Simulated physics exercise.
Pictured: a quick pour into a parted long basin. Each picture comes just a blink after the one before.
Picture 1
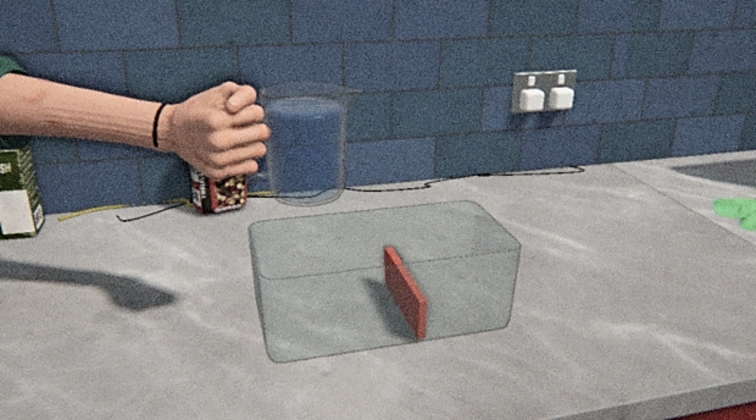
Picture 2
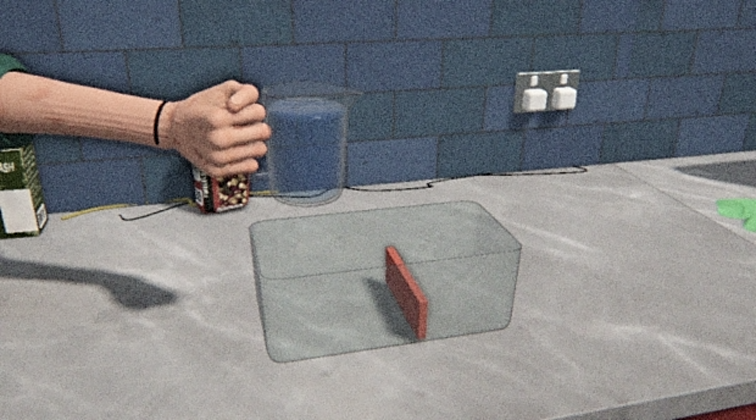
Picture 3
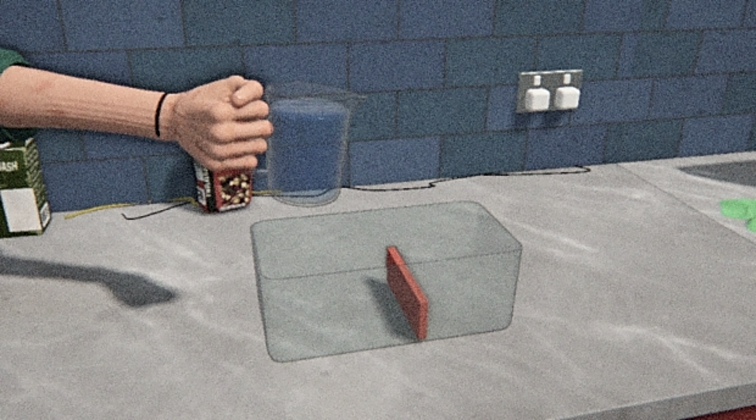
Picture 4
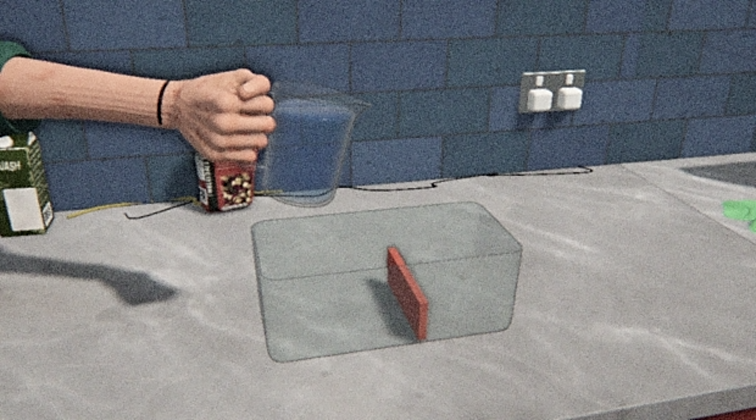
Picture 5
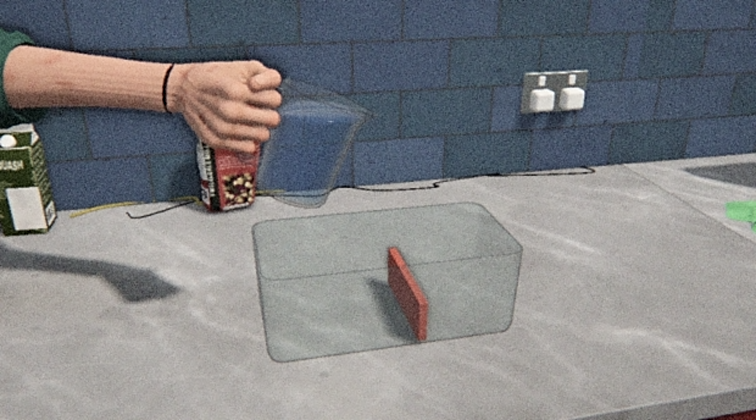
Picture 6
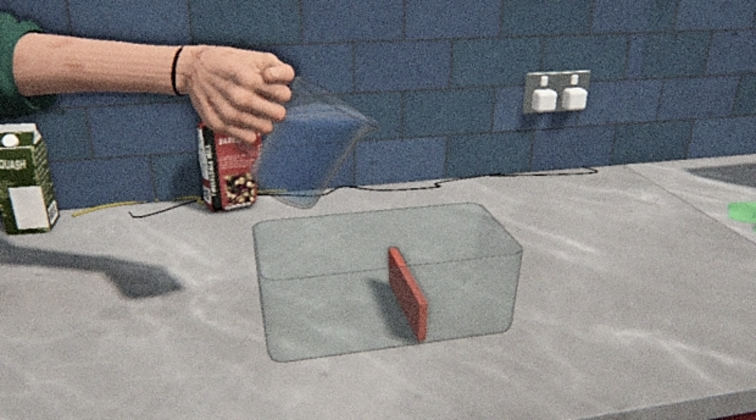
On a grey kitchen counter, a hand tilts a clear jug of blue liquid rightward behind a clear basin with a red divider.
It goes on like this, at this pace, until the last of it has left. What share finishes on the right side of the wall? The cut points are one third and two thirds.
The portion right of the wall will reach one third yet stay within two thirds.
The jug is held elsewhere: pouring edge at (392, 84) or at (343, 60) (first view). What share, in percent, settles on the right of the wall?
One after the other: 95 %, 30 %.
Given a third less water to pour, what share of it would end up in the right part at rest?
Roughly 25 in a hundred.
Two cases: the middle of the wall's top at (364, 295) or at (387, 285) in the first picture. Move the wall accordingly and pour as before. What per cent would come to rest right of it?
Respectively 90 and 90 per cent, approximately.
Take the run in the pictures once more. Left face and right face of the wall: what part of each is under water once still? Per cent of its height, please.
On the left 20 %, on the right 30 %.
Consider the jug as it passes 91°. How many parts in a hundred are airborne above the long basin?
About 20 per cent.
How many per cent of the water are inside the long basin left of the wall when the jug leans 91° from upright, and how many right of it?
Left side 0 in a hundred, right side 15 in a hundred.
A moment on, the jug is tipped on its side and 62 per cent is still to pour, 1 is left of the wall and 16 right of it.
Next, the jug is tipped right over and 15 per cent is still to pour, 27 is left of the wall and 43 right of it.
Then the jug is tipped right over and 1 per cent is still to pour, 45 is left of the wall and 50 right of it.
Later the jug is tipped right over and 0 per cent is still to pour, 48 is left of the wall and 50 right of it.
Finally, 48 per cent lies left of the wall, 50 right of it and 1 outside.
